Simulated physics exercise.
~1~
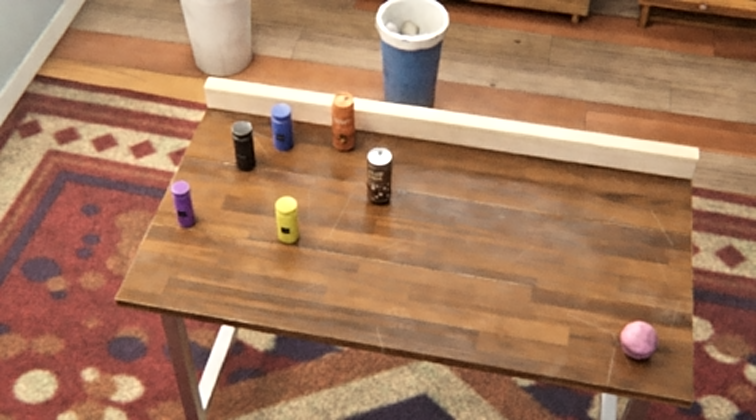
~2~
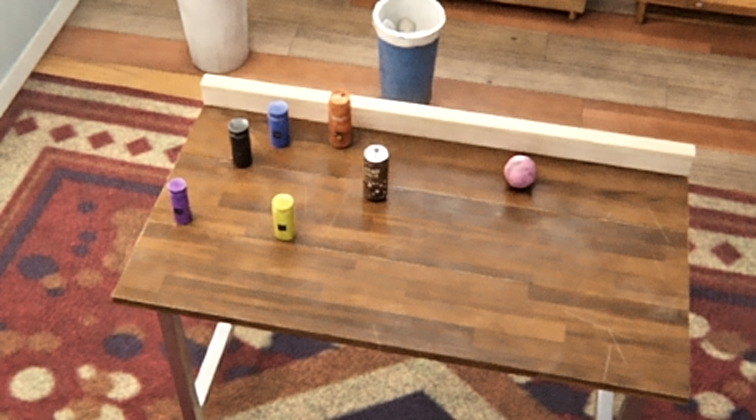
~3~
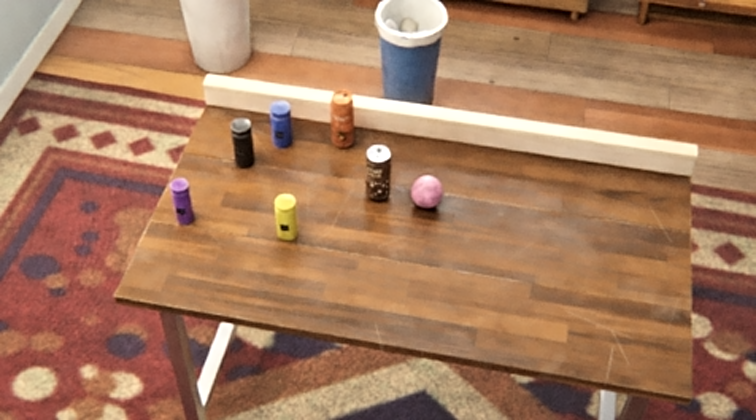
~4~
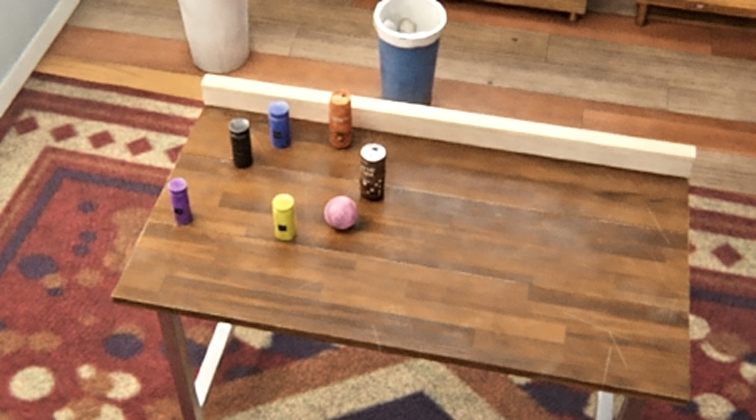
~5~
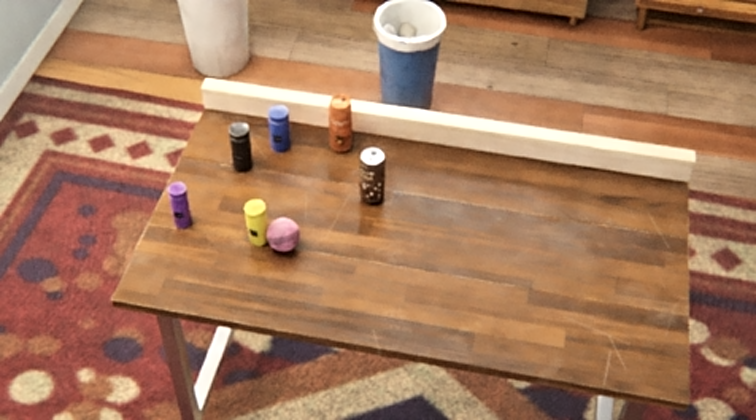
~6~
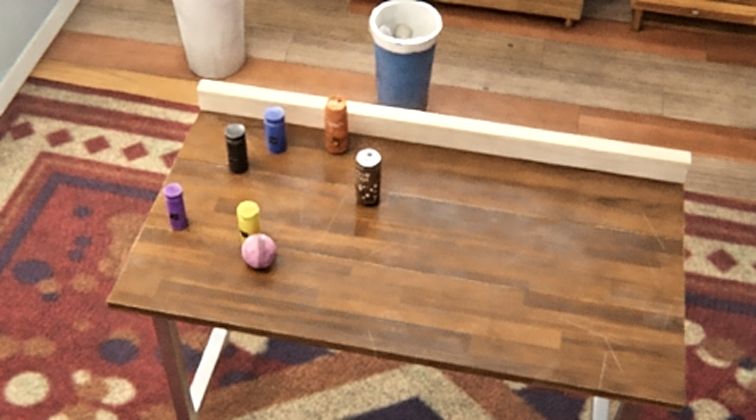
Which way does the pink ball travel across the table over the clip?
The pink ball travels to the left, going from the right side of the table to a spot just in front of the yellow shaker.
Pink ball crossing a wooden table toward the back rail, rolling left past cans, nudging a yellow shaker that stays upright.
